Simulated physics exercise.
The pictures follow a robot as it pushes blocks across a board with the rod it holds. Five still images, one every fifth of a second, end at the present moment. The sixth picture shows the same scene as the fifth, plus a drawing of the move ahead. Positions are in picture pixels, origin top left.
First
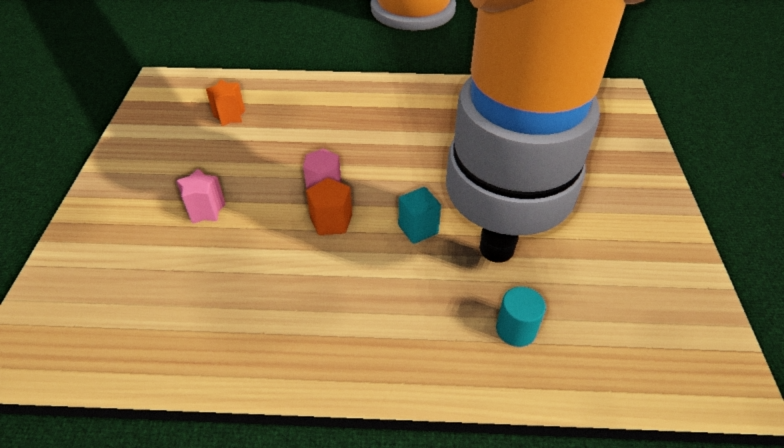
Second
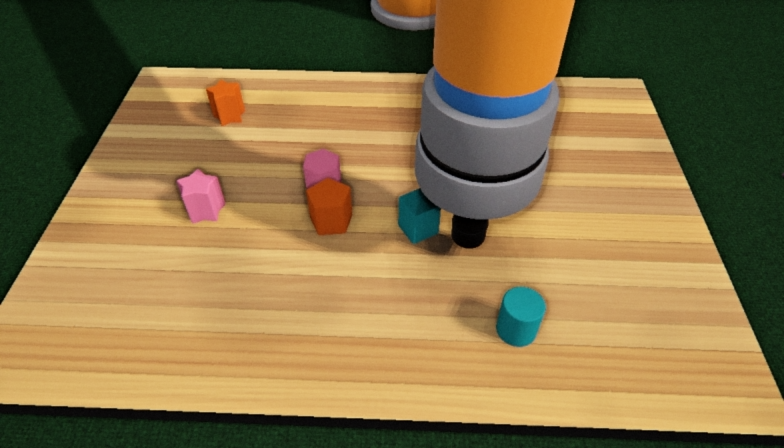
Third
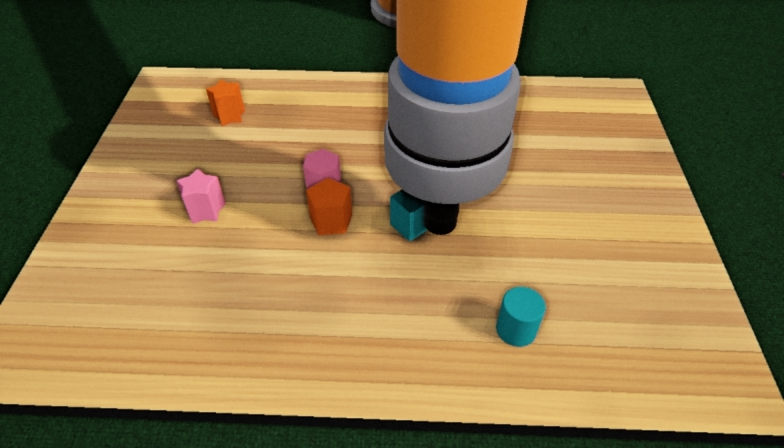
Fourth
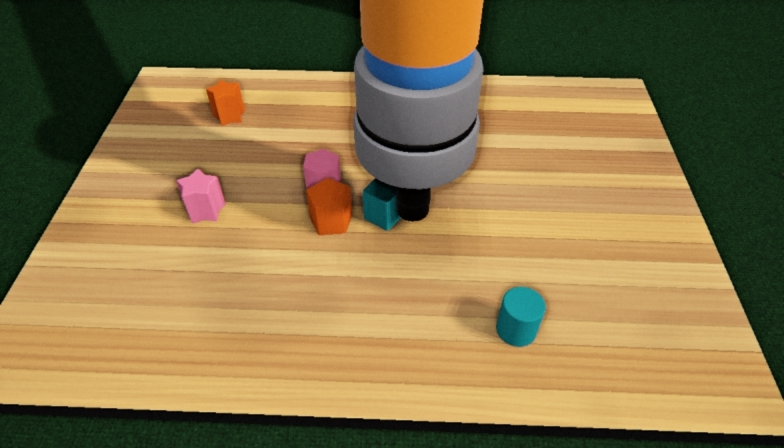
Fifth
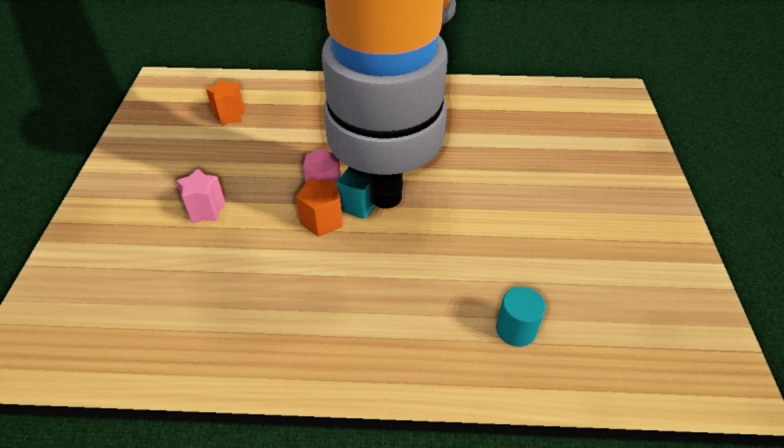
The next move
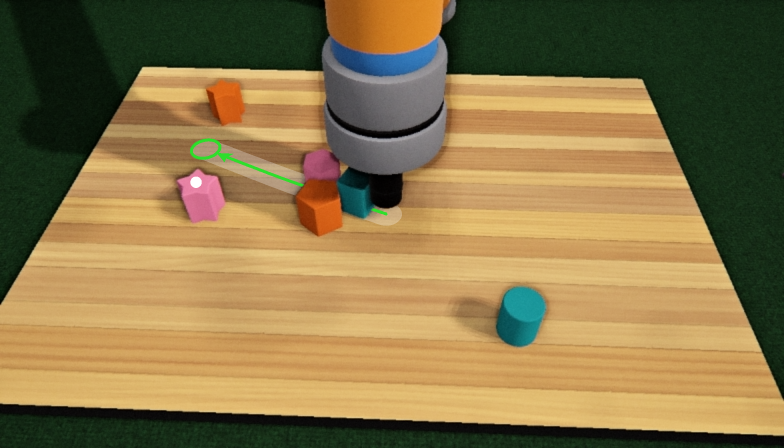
The orange and gray robot arm moved left across the wooden board, its black tip pushing a turquoise block up against the dark orange block beside a pink one and nudging that orange block slightly.
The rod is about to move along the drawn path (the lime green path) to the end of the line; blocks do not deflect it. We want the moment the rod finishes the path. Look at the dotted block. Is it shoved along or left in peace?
It ends up on the same spot.
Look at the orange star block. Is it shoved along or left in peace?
Here's my answer: The orange star block gets displaced.
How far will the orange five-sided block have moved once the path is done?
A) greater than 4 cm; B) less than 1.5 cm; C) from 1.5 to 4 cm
It's B.
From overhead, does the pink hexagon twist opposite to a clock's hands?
That would be a no.
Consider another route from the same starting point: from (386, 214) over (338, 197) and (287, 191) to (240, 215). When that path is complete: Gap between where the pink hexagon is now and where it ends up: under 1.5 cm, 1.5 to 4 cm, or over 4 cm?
That block covers upwards of 4 cm.
The drawn path runs from (386, 214) to (206, 149); the dot is on the pink star block.
The first path, step by step. One third of the way, rod (318, 176); orange five-sided block (310, 191), turned 35° anticlockwise; pink hexagon (269, 139), turned 20° clockwise; turquoise square block (290, 155).
Two thirds of the way, rod (256, 154); orange five-sided block (310, 191), turned 35° anticlockwise; pink hexagon (224, 113), turned 45° clockwise; turquoise square block (231, 131), turned 20° clockwise.
At the end, rod (201, 133); pink star block not moved; orange star block (220, 81), turned 65° clockwise; orange five-sided block (310, 191), turned 35° anticlockwise; pink hexagon (191, 91), turned 100° clockwise; turquoise square block (177, 111), turned 20° clockwise.
